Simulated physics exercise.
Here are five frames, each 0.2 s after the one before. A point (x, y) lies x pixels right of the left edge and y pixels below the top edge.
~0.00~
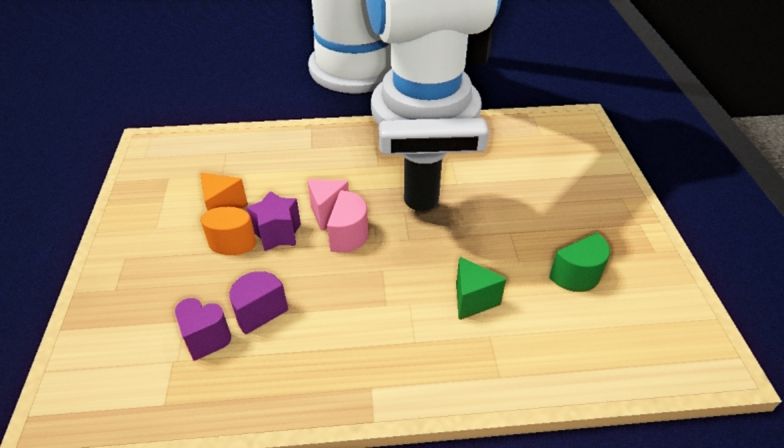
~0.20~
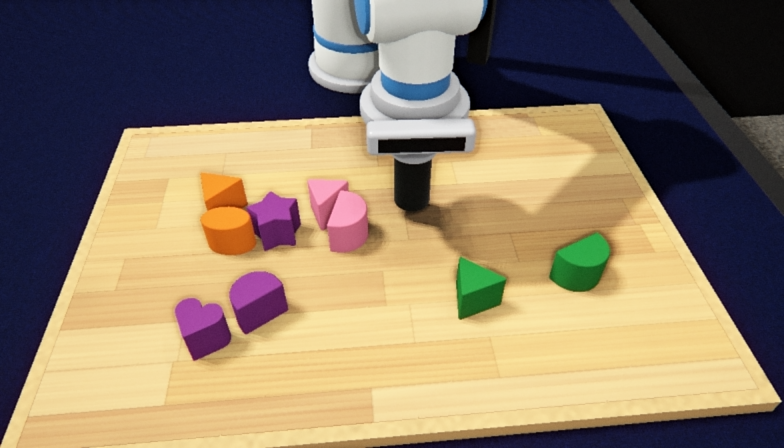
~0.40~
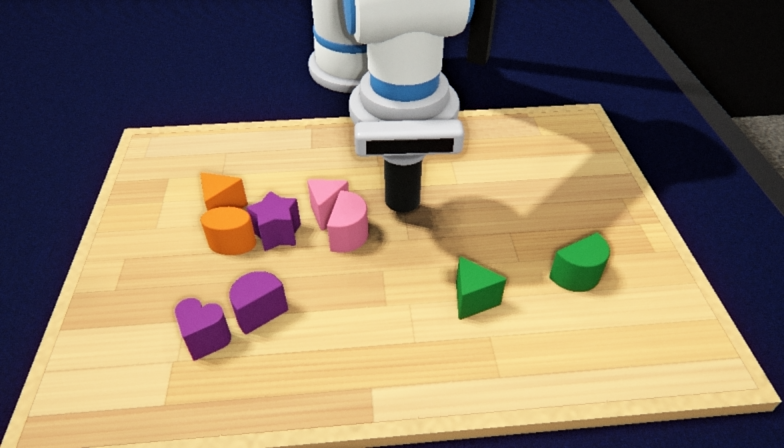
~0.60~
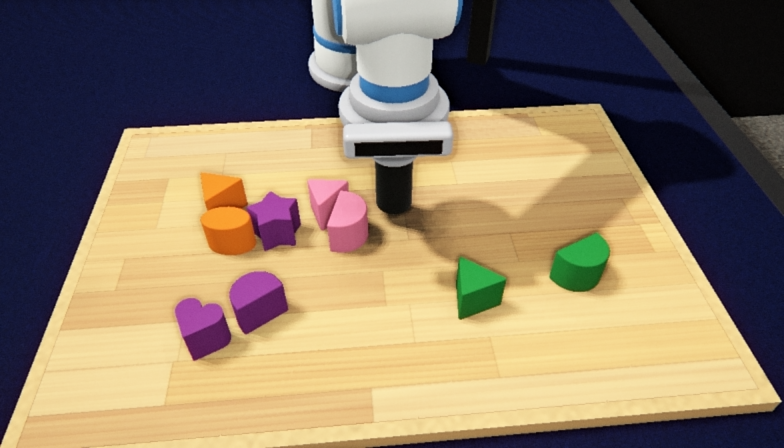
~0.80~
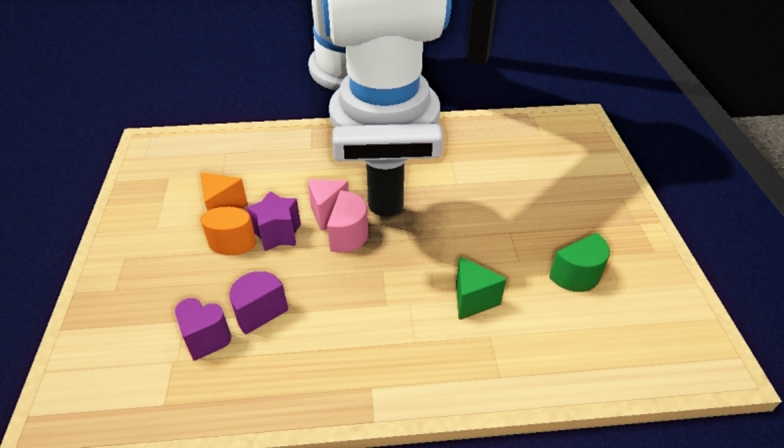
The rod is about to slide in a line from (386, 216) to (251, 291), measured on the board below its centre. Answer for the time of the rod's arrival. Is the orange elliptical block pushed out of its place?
Yes.
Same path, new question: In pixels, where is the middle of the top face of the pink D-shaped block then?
It will end up at (197, 262).
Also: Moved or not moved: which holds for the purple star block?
By the last moment of the path, the purple star block has shifted.
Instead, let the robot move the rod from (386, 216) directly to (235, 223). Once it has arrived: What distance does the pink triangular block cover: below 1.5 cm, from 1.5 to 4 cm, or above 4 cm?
Its final spot will lie more than 4 cm from the current one.
The first path, step by step. One third of the way, rod (344, 229); pink triangular block (321, 188), turned 15° clockwise; pink D-shaped block (305, 229).
Two thirds of the way, rod (298, 254); orange elliptical block (212, 214); purple star block (263, 211), turned 50° clockwise; pink triangular block (321, 188), turned 15° clockwise; pink D-shaped block (251, 248), turned 40° clockwise.
At the end, rod (248, 280); orange elliptical block (212, 214); purple D-shaped block (241, 300), turned 25° anticlockwise; purple star block (263, 211), turned 50° clockwise; pink triangular block (321, 188), turned 15° clockwise; pink D-shaped block (197, 262), turned 75° clockwise.
